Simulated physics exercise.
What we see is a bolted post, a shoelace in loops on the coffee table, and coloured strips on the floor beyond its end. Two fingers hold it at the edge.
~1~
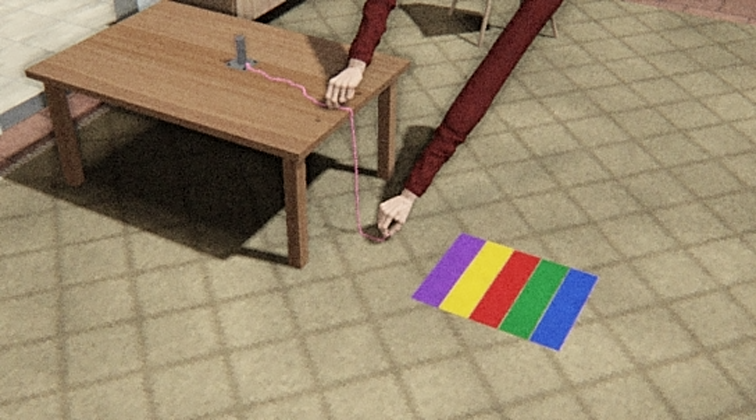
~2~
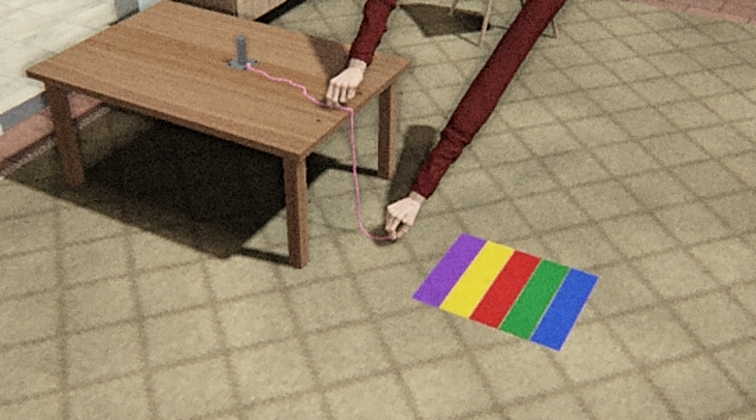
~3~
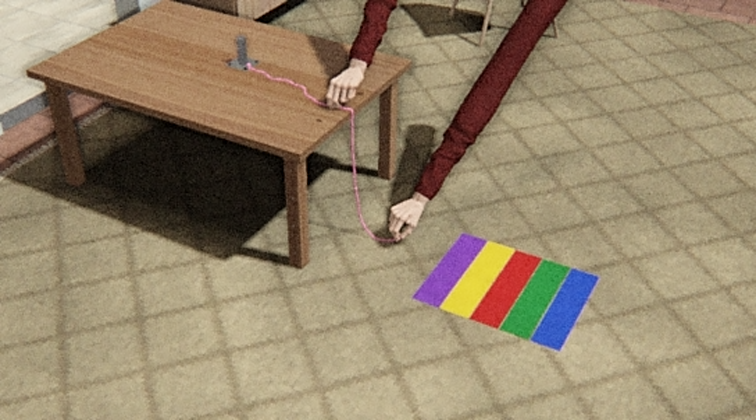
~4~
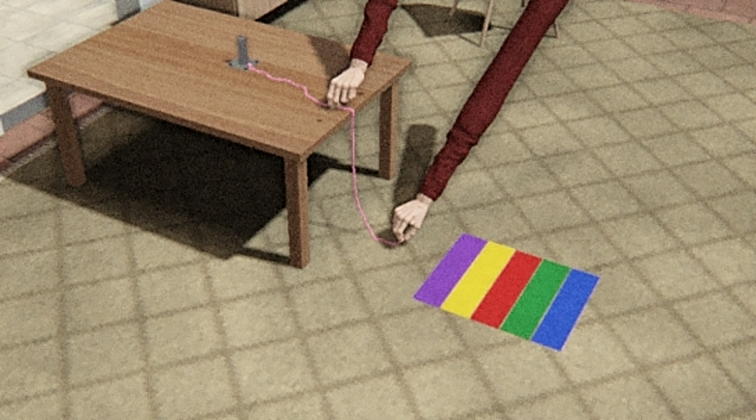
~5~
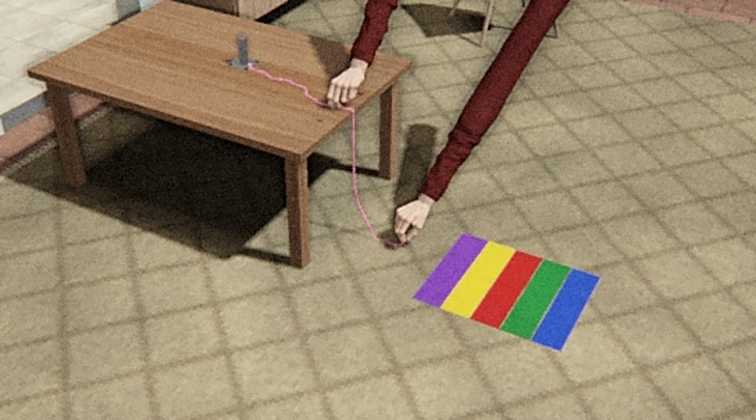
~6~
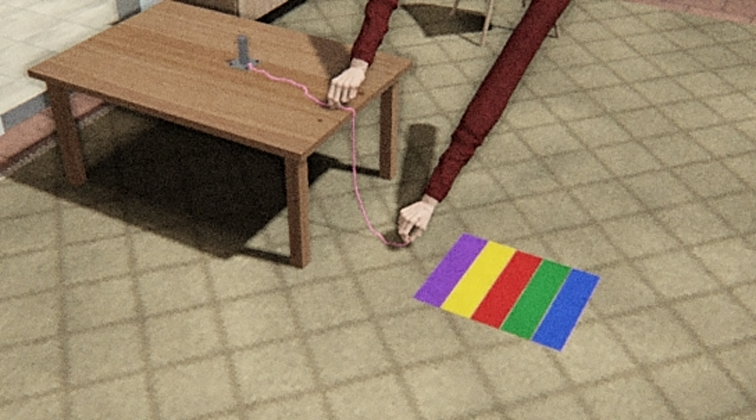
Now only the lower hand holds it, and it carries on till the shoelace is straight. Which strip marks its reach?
The end stops over the yellow strip.
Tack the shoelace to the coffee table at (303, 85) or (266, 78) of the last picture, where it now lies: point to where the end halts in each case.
About (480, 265) and (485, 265).
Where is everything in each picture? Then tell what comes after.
End (388, 234); purple (434, 290); yellow (462, 300); red (491, 310); green (521, 321); blue (552, 332), in the first frame.
End (396, 237); shoelace through (261, 72) (297, 86) (329, 105) (352, 139) (356, 185) (364, 231), in the second frame.
End (400, 238), in the third frame.
End (403, 239); shoelace through (262, 72) (298, 86) (330, 105) (353, 139) (355, 184) (371, 231), in the fourth frame.
End (405, 239), in the fifth frame.
End (409, 240); shoelace through (262, 72) (299, 86) (331, 105) (353, 139) (355, 184) (373, 232), in the sixth frame.
Early on, end near (436, 250); short of the strips.
Midway, end near (468, 260); over purple.
At the end of the slack, end near (487, 267); over yellow. It gets as far as the yellow strip.
